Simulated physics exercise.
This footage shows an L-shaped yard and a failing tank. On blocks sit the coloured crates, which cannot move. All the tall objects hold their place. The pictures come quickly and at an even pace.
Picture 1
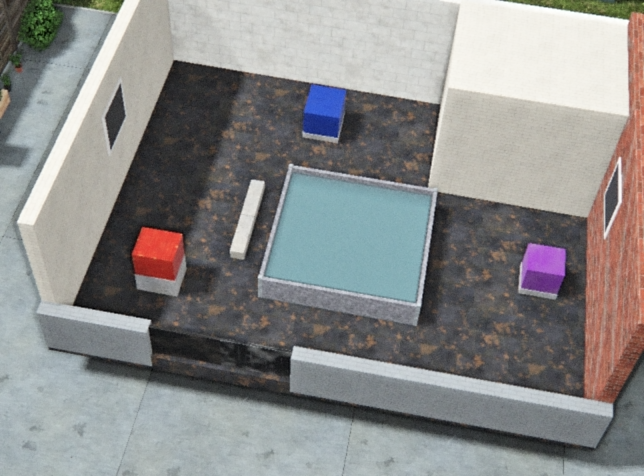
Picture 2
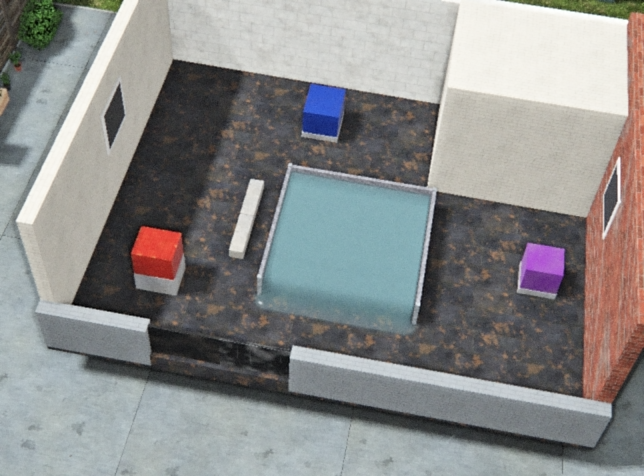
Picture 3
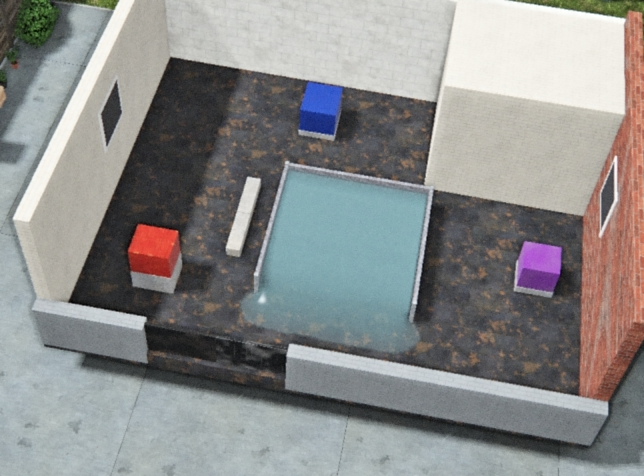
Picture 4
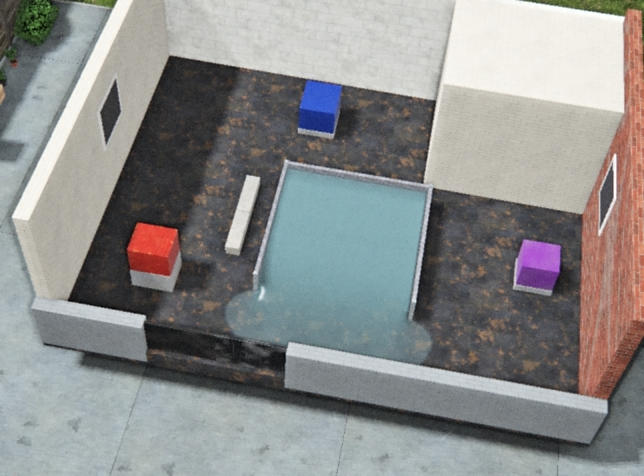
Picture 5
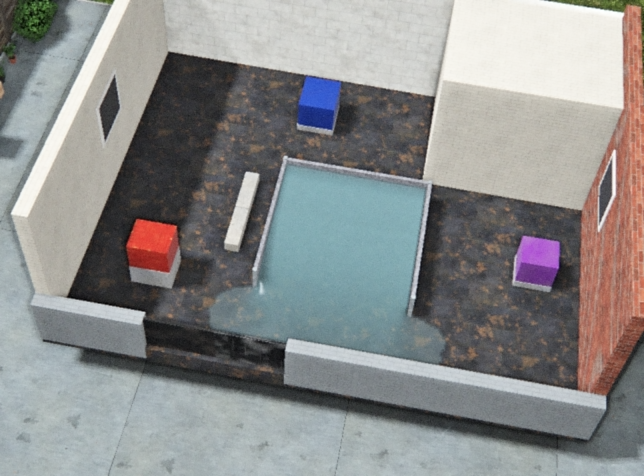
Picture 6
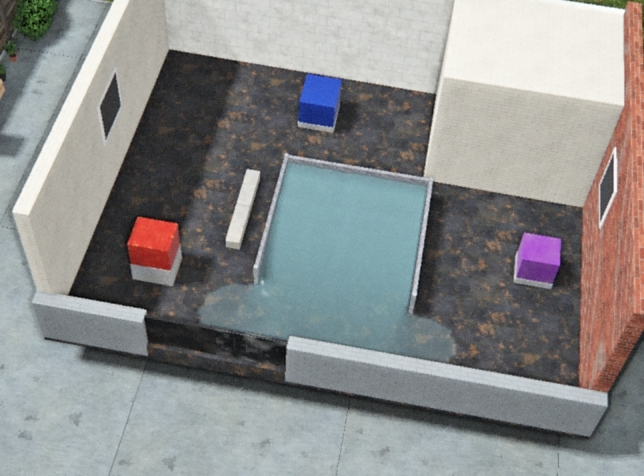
Water poured out of the square tank as its front side gave way, then spread over the dark floor to both sides along the low front wall, while the coloured crates stayed put.
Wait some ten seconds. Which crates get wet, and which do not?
Outcome: The purple crate will be hit by the water; the blue crate will be spared; the red crate will be spared.
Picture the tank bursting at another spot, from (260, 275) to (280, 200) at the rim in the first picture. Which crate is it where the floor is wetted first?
First in line is the red crate.
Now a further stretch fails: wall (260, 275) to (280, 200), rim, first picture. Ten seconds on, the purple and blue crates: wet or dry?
Purple: Not reached; blue: Overtopped.
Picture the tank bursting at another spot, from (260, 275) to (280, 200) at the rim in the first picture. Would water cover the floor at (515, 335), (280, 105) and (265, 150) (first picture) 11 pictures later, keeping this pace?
The first comes out untouched, the second soaked, the third soaked.
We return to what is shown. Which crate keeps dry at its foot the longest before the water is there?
Pick: The blue one.
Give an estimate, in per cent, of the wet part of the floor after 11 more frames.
Close to 25 %.
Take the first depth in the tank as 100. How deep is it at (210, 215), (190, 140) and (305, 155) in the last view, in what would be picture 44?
Depths of roughly 8, 6 and 0 per cent.
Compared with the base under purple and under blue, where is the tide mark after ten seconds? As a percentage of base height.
Roughly 130 percent, then 70 percent.
A moment on, water covers 15 % of the floor; the purple crate not reached, the blue crate not reached, the red crate not reached.
Next, water covers 25 % of the floor; the purple crate not reached, the blue crate not reached, the red crate water round its plinth.
Then, water covers 40 % of the floor; the purple crate water round its plinth, the blue crate not reached, the red crate water round its plinth.
Later, water covers 75 % of the floor; the purple crate water round its plinth, the blue crate not reached, the red crate water round its plinth.
In the end, water covers 95 % of the floor; the purple crate was topped, the blue crate stayed above the water, the red crate stayed above the water.
